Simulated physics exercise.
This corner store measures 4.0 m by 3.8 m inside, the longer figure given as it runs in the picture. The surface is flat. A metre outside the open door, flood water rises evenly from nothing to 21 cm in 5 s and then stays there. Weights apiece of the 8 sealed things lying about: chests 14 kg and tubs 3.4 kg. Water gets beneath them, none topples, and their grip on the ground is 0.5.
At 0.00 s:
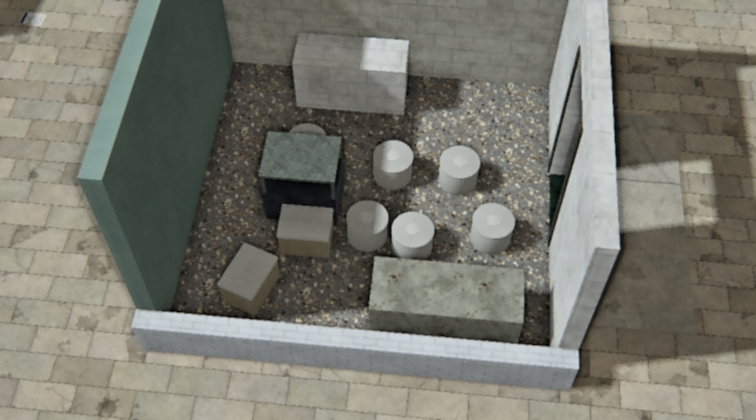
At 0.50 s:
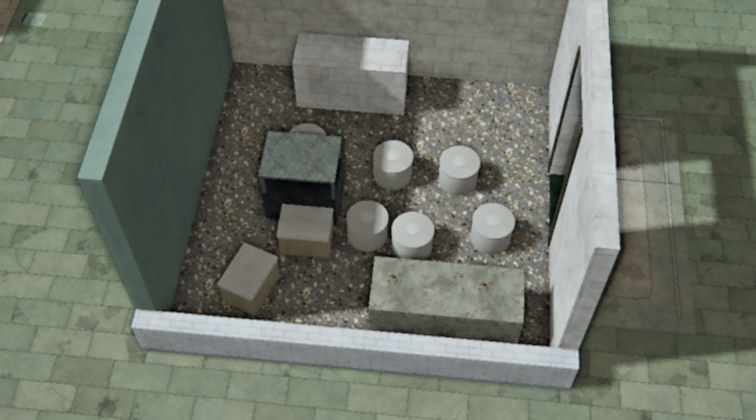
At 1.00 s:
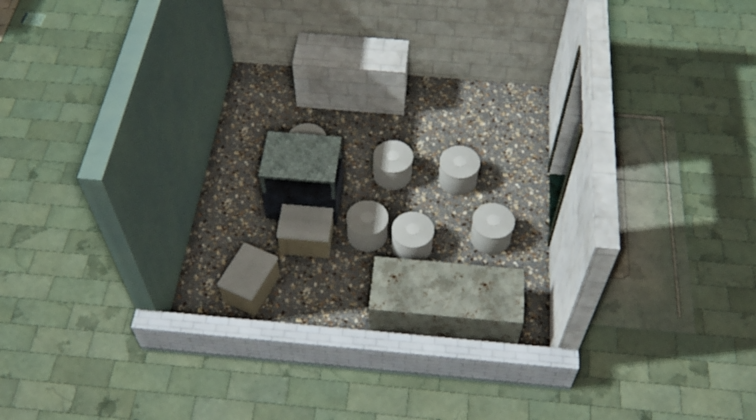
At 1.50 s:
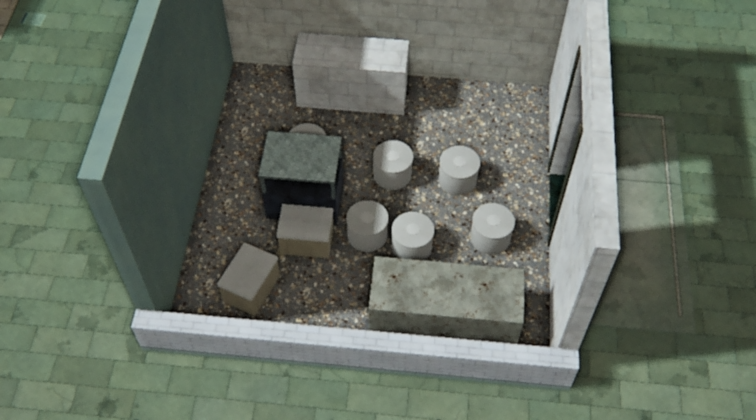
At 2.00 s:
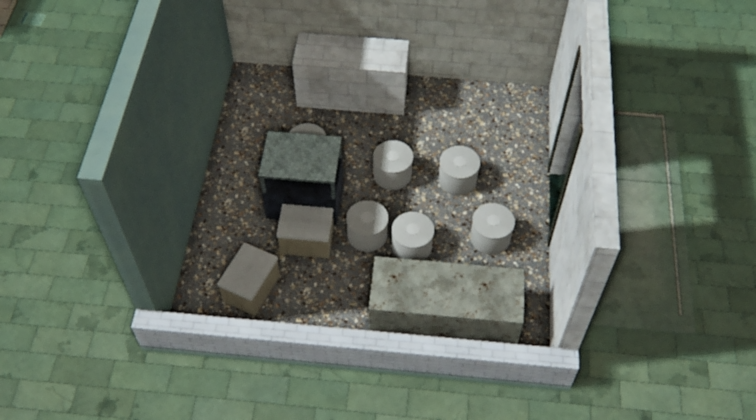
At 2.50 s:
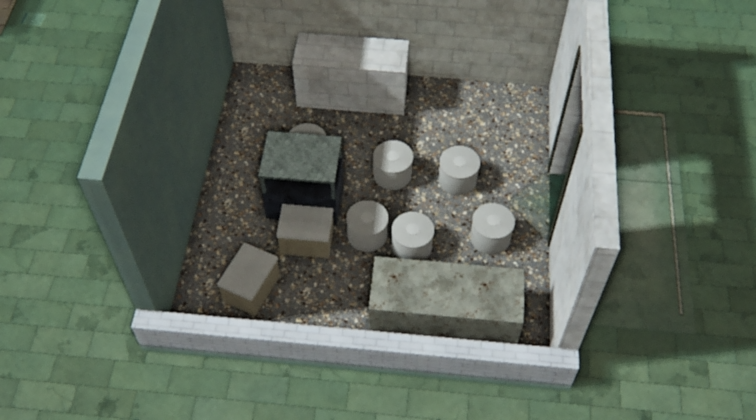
A small open-topped room holding pale tubs and blocks on gravel, its contents staying still while the paving outside turns green.
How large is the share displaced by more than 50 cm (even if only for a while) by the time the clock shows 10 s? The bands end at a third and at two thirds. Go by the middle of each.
Share: At least two thirds.
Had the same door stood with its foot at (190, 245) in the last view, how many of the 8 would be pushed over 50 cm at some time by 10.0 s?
Then 6.
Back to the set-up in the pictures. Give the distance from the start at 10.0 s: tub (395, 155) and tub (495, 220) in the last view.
In turn: 200 cm, 200 cm.
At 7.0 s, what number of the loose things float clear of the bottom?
5 of them.
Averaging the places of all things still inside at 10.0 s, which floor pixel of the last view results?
At about (267, 240).
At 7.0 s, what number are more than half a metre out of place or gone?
I count 5.
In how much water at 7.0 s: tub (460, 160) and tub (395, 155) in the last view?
About 7 and 4 cm.
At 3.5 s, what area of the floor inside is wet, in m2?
Roughly 1.5 m2.
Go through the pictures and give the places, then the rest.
In the first frame, a chest at (248, 270), on the bottom; a tub at (307, 139) rests on the ground; water covers 0.0 m2; 0 of 8 have shifted.
In the second frame, a chest at (248, 270) rests on the ground; a tub at (307, 139) rests on the ground; 0.0 m2 under water; 0 of 8 have shifted.
In the third frame, a chest at (248, 270), on the bottom; a tub at (307, 139) rests on the ground; 0.0 m2 under water; 0 of 8 have shifted.
In the fourth frame, a chest at (248, 270) rests on the ground; a tub at (307, 139), on the bottom; 0.0 m2 under water; 0 of 8 have shifted.
In the fifth frame, a chest at (248, 270), on the bottom; a tub at (307, 139) rests on the ground; water covers 0.0 m2; 0 of 8 have shifted.
In the sixth frame, a chest at (248, 270) rests on the ground; a tub at (307, 139), on the bottom; 0.2 m2 under water; 0 of 8 have shifted.
After 3.5 s 0 of 8 are over 50 cm from their spots; 0 afloat.
After 4.5 s 1 of 8 are over 50 cm from their spots; 1 afloat.
After 7.0 s 5 of 8 are over 50 cm from their spots; 5 afloat.
After 10.0 s 7 of 8 are over 50 cm from their spots, and 7 have been at some point; 8 afloat.
